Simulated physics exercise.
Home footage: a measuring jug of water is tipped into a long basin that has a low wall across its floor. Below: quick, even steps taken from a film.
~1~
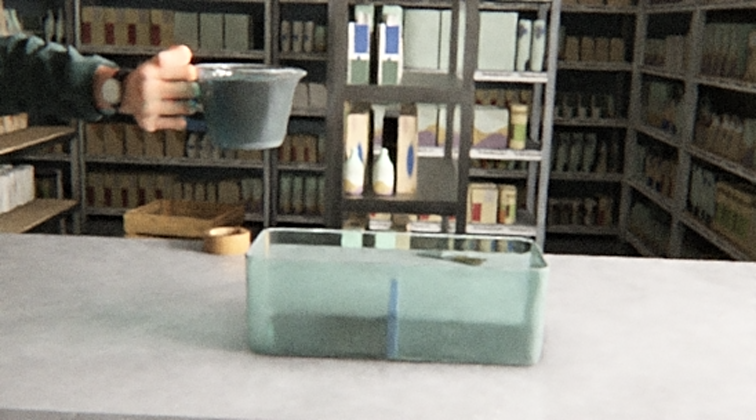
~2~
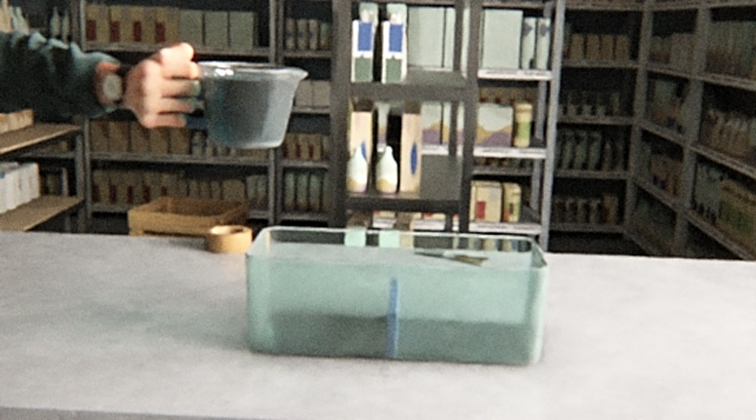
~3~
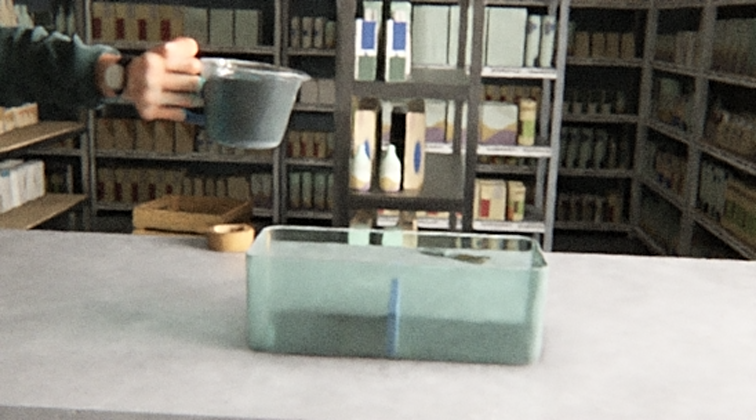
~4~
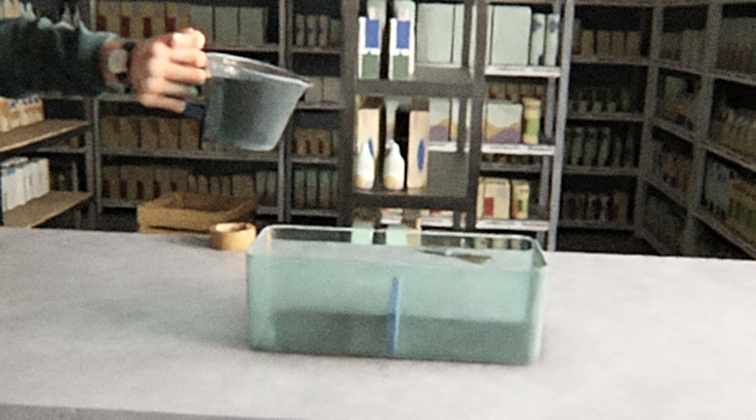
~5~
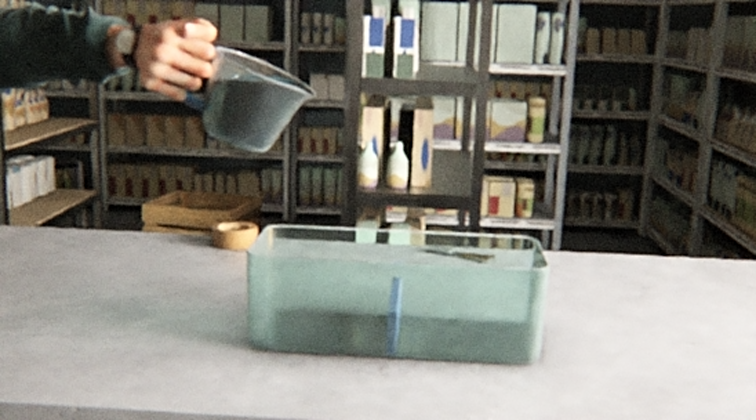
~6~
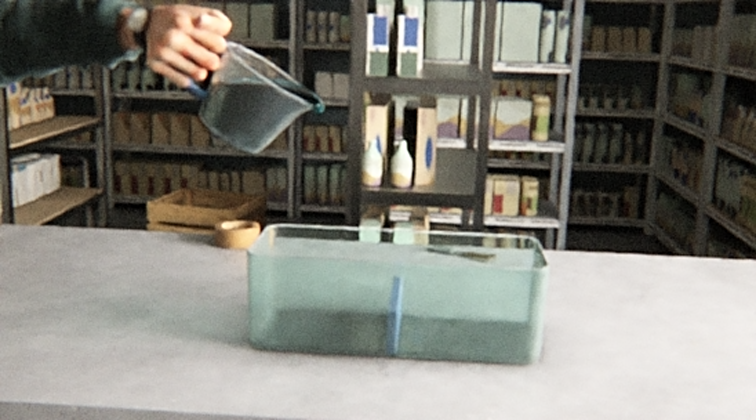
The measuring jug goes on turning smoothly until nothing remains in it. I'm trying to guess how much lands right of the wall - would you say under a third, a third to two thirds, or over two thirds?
I would say under a third.
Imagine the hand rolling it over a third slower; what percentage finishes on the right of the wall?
About 5 in a hundred.
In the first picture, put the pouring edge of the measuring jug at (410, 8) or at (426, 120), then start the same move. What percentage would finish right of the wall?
Near 90 % and 95 %.
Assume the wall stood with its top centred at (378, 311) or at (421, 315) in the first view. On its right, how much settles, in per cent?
15 % then 20 %, approximately.
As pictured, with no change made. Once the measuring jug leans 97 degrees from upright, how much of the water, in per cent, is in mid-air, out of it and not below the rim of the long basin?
Near 35 %.
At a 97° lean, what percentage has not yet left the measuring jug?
Still holding around 30 %, give or take.
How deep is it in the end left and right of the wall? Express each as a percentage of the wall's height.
The left side sits at 40 per cent and the right side at 0.
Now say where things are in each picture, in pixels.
Tilt 0°; pouring edge (306, 71); surface from (203, 79) to (295, 81); the long basin's rim runs from (255, 244) to (541, 255); the wall's top is at (394, 297), in the first frame.
Tilt 1°; pouring edge (307, 72); surface from (204, 76) to (295, 81), in the second frame.
Tilt 6°; pouring edge (310, 77); surface from (206, 75) to (298, 83), in the third frame.
Tilt 13°; pouring edge (313, 84); surface from (211, 75) to (303, 84), in the fourth frame.
Tilt 22°; pouring edge (316, 95); surface from (213, 79) to (313, 89), in the fifth frame.
Tilt 33°; pouring edge (317, 108); surface from (215, 83) to (312, 98); 4 per cent is over the edge, in the sixth frame.
A moment on, the tilt is 97° and 30 per cent is still to pour, 33 is left of the wall and 0 right of it.
Next, the tilt is 113° and 1 per cent is still to pour, 89 is left of the wall and 2 right of it.
Then the tilt is 113° and 0 per cent is still to pour, 94 is left of the wall and 3 right of it.
Later the tilt is 113° and 0 per cent is still to pour, 94 is left of the wall and 3 right of it.
At rest 94 per cent lies left of the wall, 3 right of it and 3 outside.
